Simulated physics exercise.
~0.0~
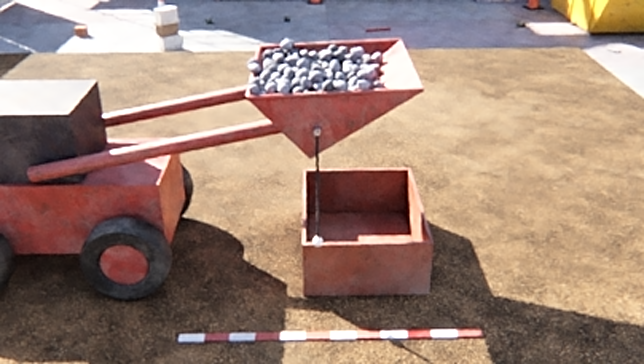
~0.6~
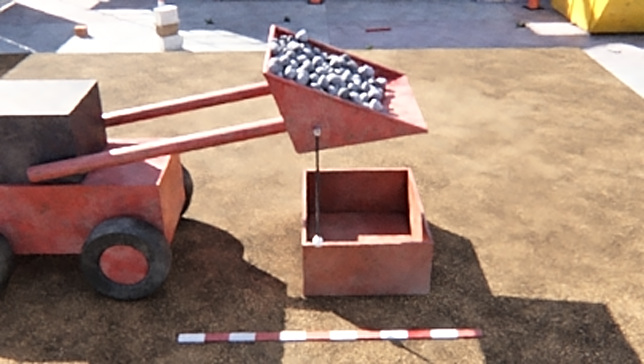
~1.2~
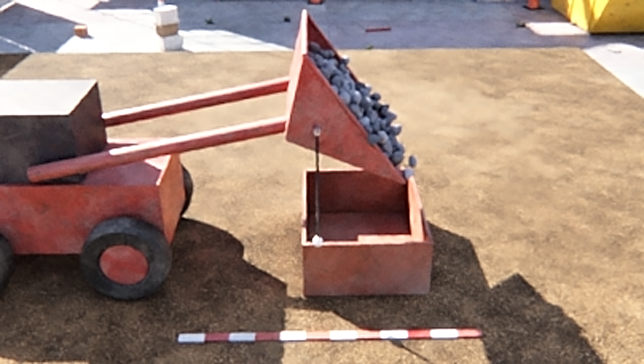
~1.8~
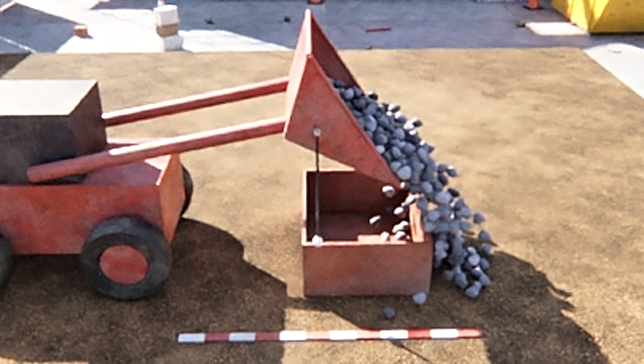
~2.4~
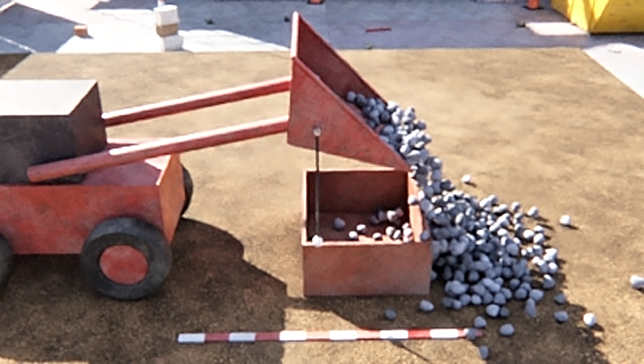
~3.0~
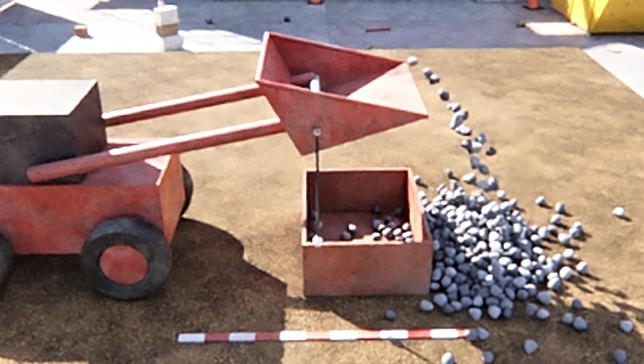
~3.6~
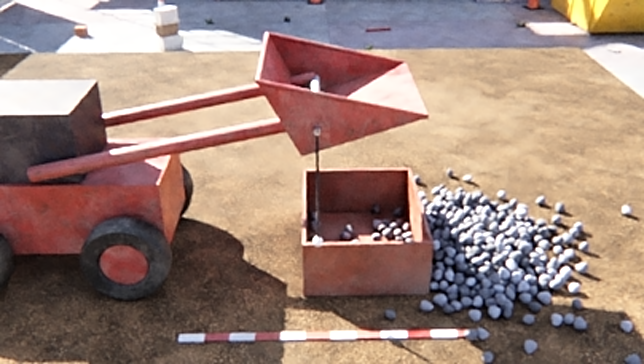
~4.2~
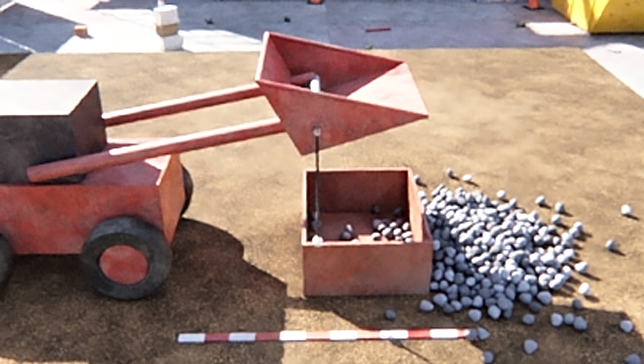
A red loader tips its bucket, spilling most grey stones right of the bin.
